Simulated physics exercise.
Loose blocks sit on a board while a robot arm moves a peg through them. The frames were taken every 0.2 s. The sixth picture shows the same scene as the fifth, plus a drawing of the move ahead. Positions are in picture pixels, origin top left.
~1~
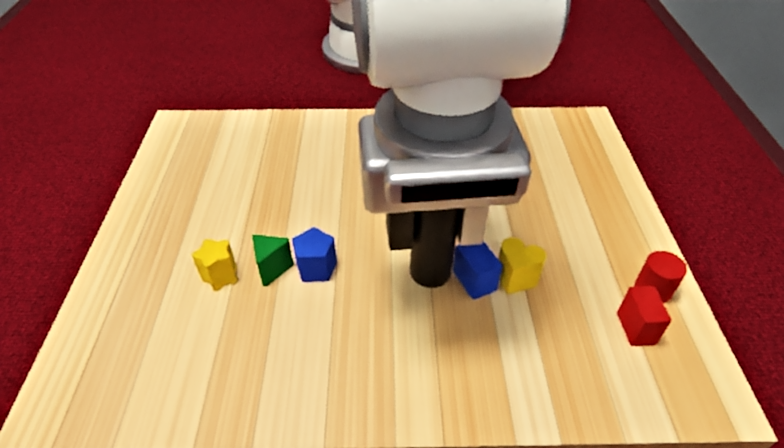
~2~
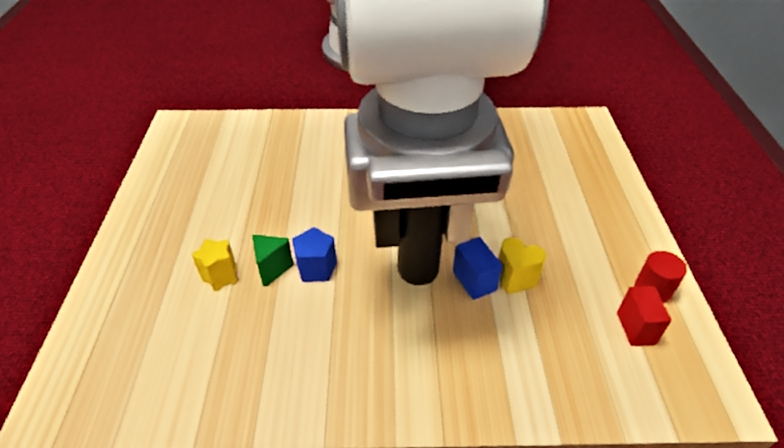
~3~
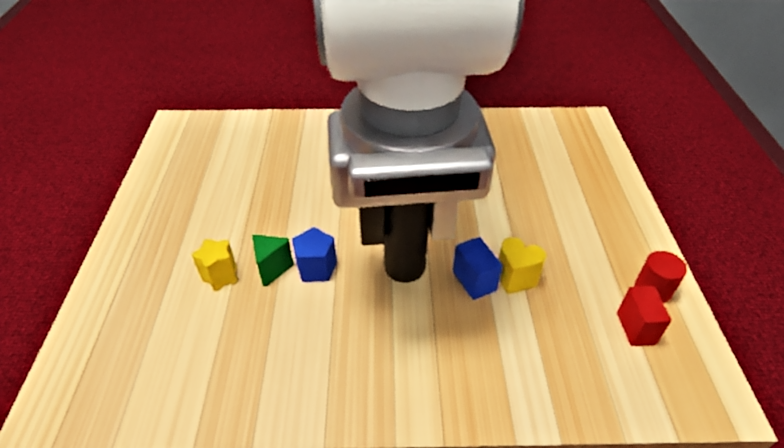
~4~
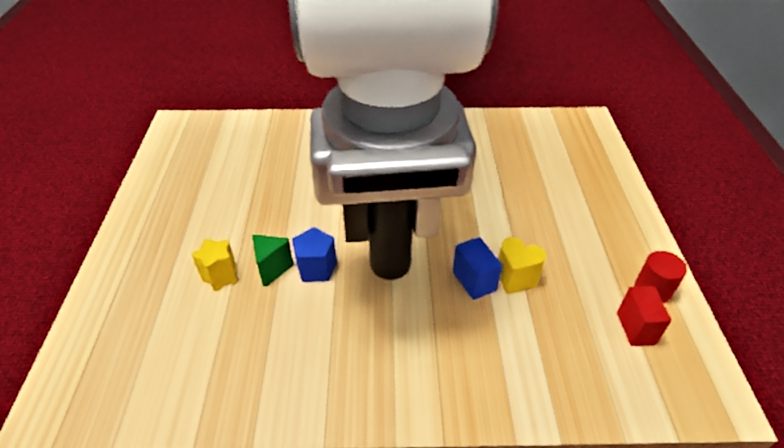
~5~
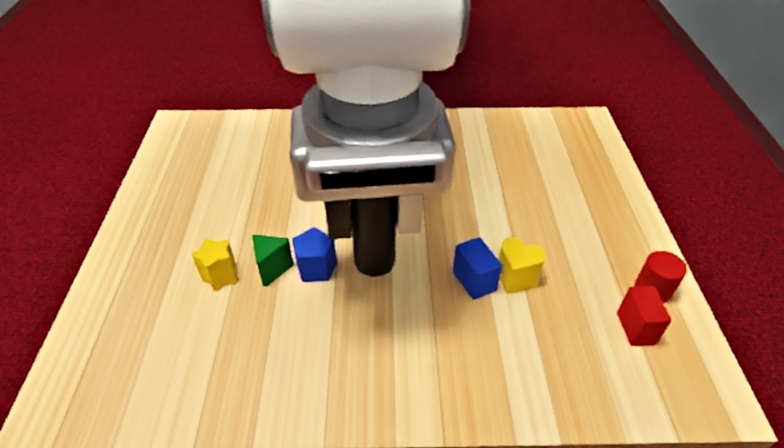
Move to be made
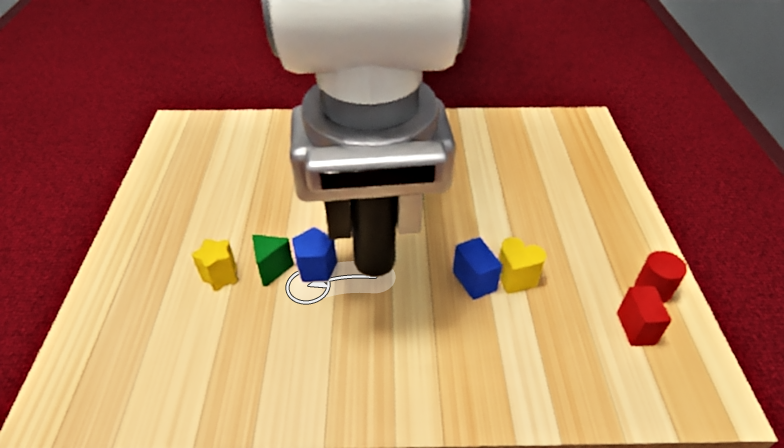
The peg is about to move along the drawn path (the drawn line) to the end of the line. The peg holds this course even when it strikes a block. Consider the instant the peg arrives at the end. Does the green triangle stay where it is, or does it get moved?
It ends up somewhere else.
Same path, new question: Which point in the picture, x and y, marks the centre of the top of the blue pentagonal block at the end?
At roughly (282, 237).
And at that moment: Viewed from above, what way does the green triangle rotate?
Short answer: Counterclockwise.
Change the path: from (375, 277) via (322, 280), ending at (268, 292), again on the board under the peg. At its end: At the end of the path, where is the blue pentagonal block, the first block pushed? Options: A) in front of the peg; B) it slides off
I'll go with B - it slides off.
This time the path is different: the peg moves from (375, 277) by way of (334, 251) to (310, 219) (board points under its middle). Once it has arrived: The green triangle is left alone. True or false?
False.
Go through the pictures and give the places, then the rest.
Peg tip at (430, 273); block tops, yellow star block at (212, 251); green triangle at (266, 244); blue pentagonal block at (312, 242), in the first frame.
Peg at (418, 271); blocks unchanged, in the second frame.
Peg at (405, 268); blocks unchanged, in the third frame.
Peg at (390, 265); blocks unchanged, in the fourth frame.
Peg at (375, 263); yellow star block at (212, 251); green triangle at (266, 244); blue pentagonal block at (312, 242), in the fifth frame.
Path on the board, from (375, 277) through (353, 277) and (330, 280) to (308, 286).
What follows on the original path. Halfway along, peg at (340, 263); green triangle at (263, 244); blue pentagonal block at (303, 241).
At the end, peg at (306, 271); yellow star block in place; green triangle at (249, 239), turned 35° anticlockwise; blue pentagonal block at (282, 237), turned 35° clockwise.
